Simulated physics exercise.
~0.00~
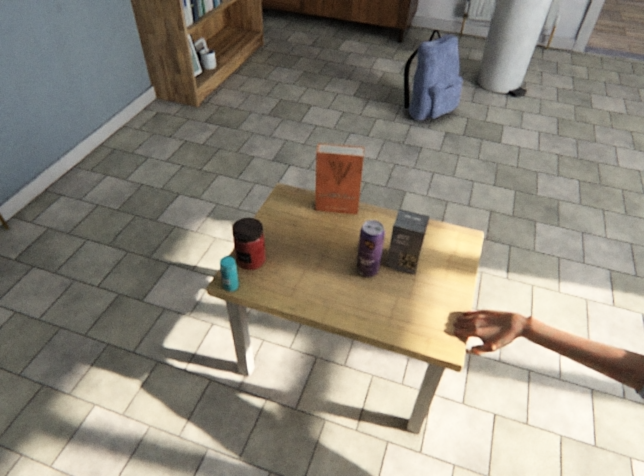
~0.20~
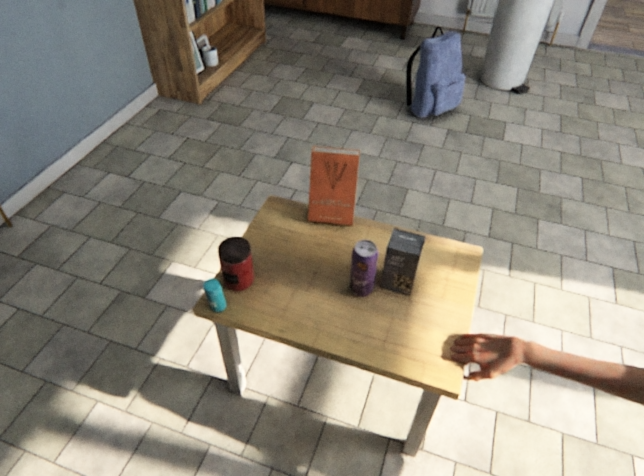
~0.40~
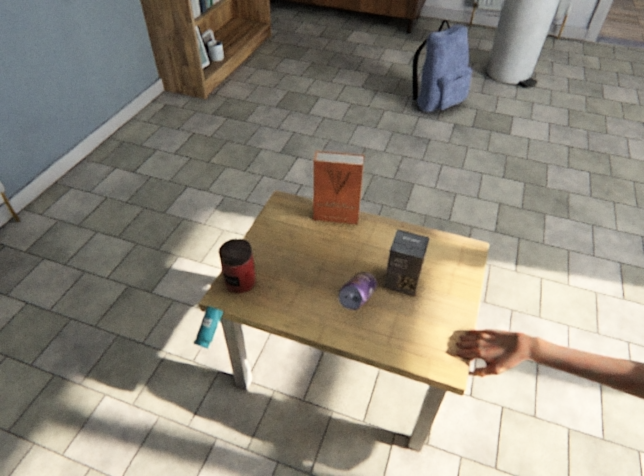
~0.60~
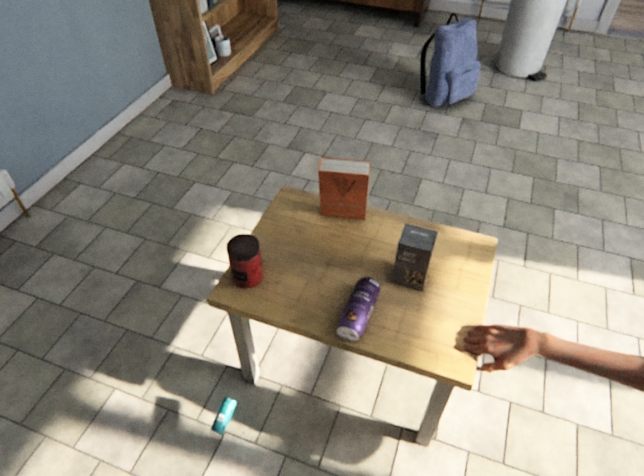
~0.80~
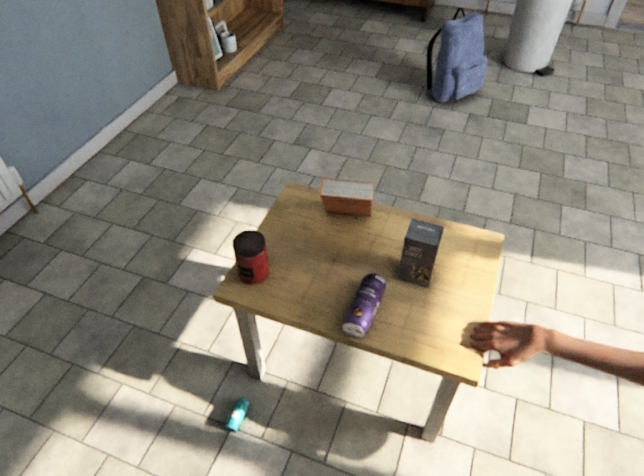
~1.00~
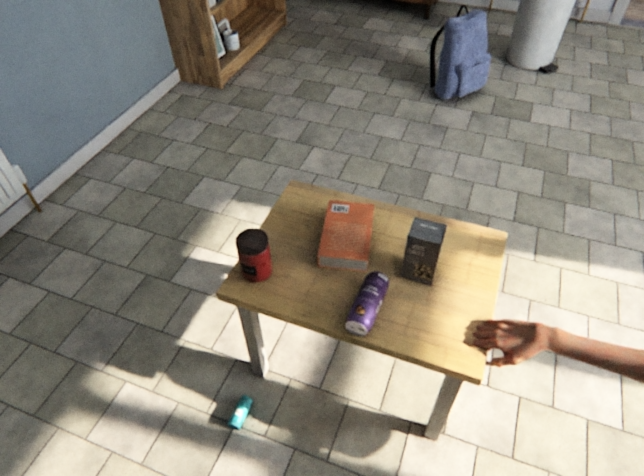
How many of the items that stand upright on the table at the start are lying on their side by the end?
Three of them end up on their side, namely the turquoise shaker on the floor and the purple can and orange book on the table.
